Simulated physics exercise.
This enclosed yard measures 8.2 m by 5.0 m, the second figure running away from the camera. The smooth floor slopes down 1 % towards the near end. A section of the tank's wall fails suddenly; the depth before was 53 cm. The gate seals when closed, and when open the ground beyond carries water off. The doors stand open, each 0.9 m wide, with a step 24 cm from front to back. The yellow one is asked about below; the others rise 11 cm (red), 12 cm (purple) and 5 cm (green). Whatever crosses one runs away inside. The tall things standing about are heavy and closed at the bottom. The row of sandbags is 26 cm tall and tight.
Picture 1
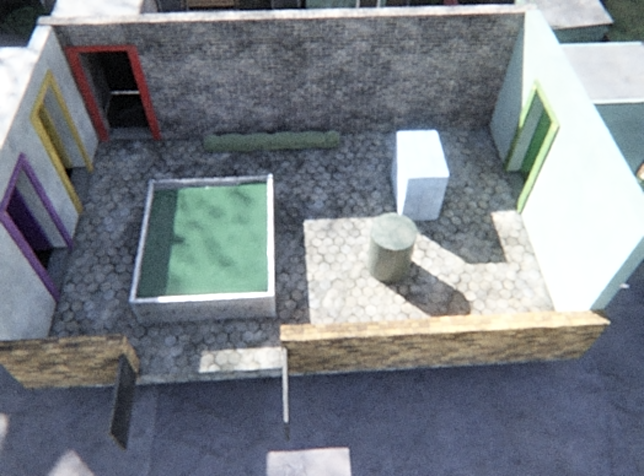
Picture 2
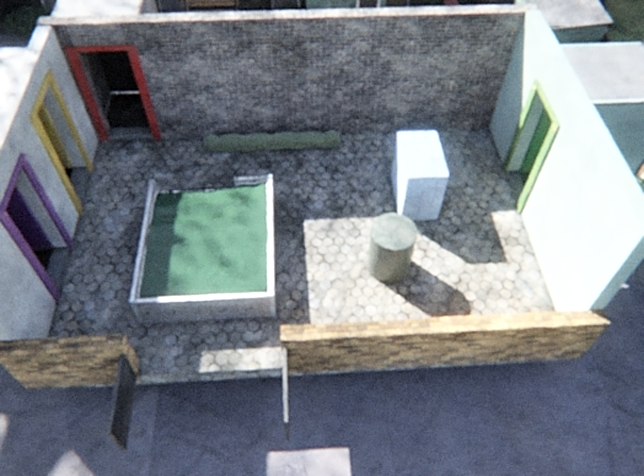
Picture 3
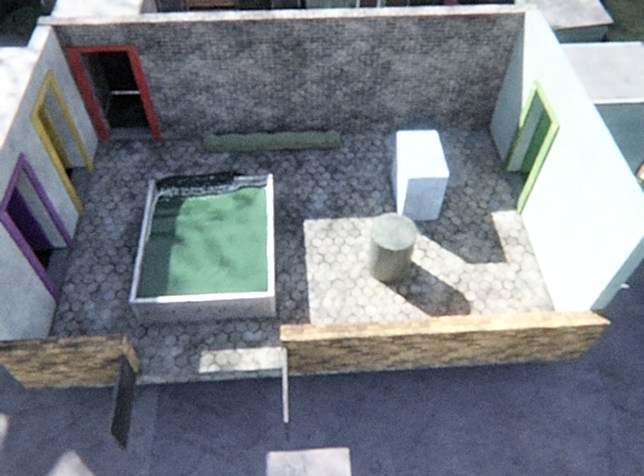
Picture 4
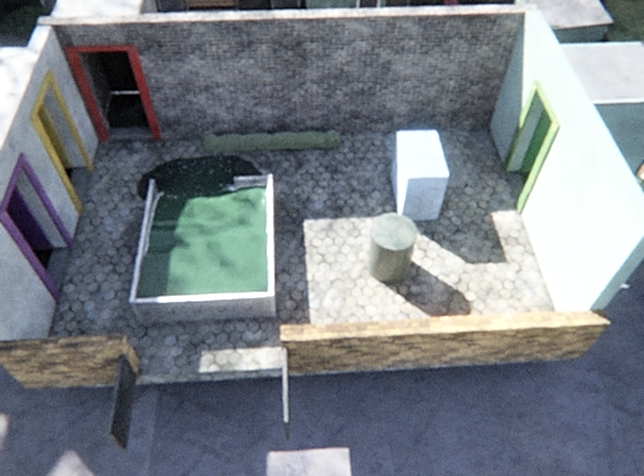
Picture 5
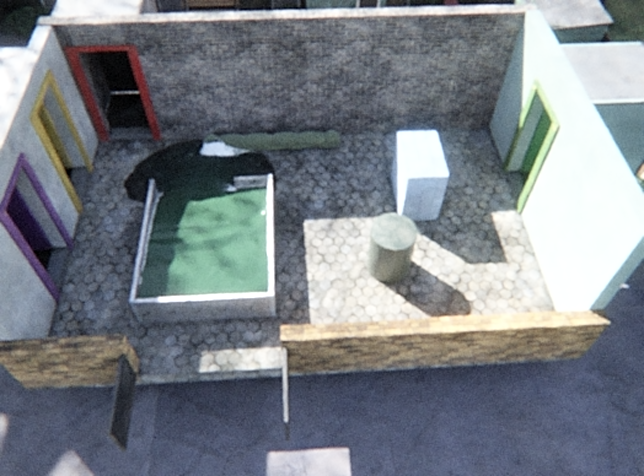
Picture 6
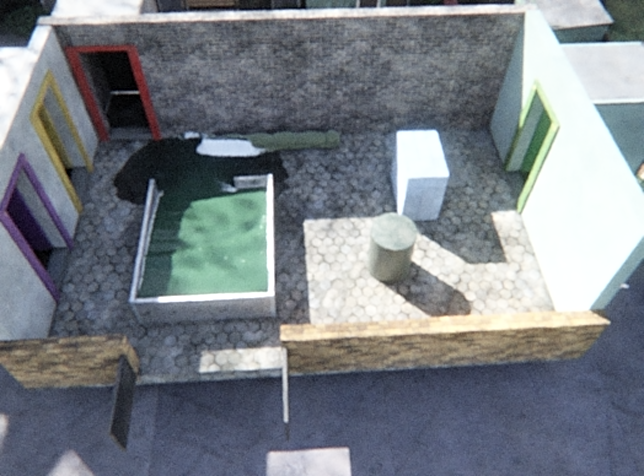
Walled yard with coloured doorways, dark water pouring from the far side of a green tank and spreading across the paving.
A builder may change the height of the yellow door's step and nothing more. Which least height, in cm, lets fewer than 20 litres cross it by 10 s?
At least 11.5 cm or so.
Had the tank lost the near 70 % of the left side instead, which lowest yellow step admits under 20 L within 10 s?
Some 6.0 cm.
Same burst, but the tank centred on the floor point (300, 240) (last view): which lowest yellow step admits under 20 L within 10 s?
Then roughly 14.5 cm.
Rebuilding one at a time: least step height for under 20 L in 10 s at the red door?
Roughly 25 cm at red.
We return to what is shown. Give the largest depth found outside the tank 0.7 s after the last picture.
Roughly 36 cm.
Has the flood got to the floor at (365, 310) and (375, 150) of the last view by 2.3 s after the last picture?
In that order: Not reached, under water.
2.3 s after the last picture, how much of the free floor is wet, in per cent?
Some 45 per cent of it.
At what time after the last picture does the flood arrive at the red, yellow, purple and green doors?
Red 0.2 s, yellow 1.0 s, purple 2.2 s, green 3.0 s.
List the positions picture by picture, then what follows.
The first frame shows still water, 53 cm deep, in the tank at (208, 236); the yellow door at (67, 152) is dry.
In the second frame, water pours out on the far side and has run 0.3 m, to a hidden place; about 9 cm deep outside, 53 cm at the back.
In the third frame, the gap is on the far side, the front 0.7 m out at (213, 176); the back of the tank holds 53 cm.
In the fourth frame, the front is at (202, 159), 1.2 m from the gap on the far side; 2.1 m2 of floor is wet, 53 cm left at the back.
In the fifth frame, the front is at (192, 143), 1.6 m from the gap on the far side; 3.0 m2 of floor is wet, 53 cm left at the back.
In the sixth frame, the gap is on the far side, the front 1.8 m out at (164, 138); the back of the tank holds 53 cm; the yellow door at (67, 152), 2.2 m from the gap, is still 1.0 m from the nearest water.
Then, 0.7 s after the last picture water covers 15 % of the floor, deepest (36 cm) near (178, 142); it has not reached the yellow door.
Then, 2.3 s after the last picture water covers 45 % of the floor, deepest (34 cm) near (98, 145); 16 cm at the yellow door, 0 litres in over its 20 cm step.
Then, 9.3 s after the last picture water covers 95 % of the floor, deepest (14 cm) near (41, 366); 7 cm at the yellow door, 0 litres in over its 20 cm step.
At the yellow door as built, the water peaked near 16 cm, 2.5 s after the last picture.
With a step of 10 cm, 35 litres would have come in within the 10 s; with 13.5 cm, 9 litres. So under 20 litres takes about 11.5 cm.
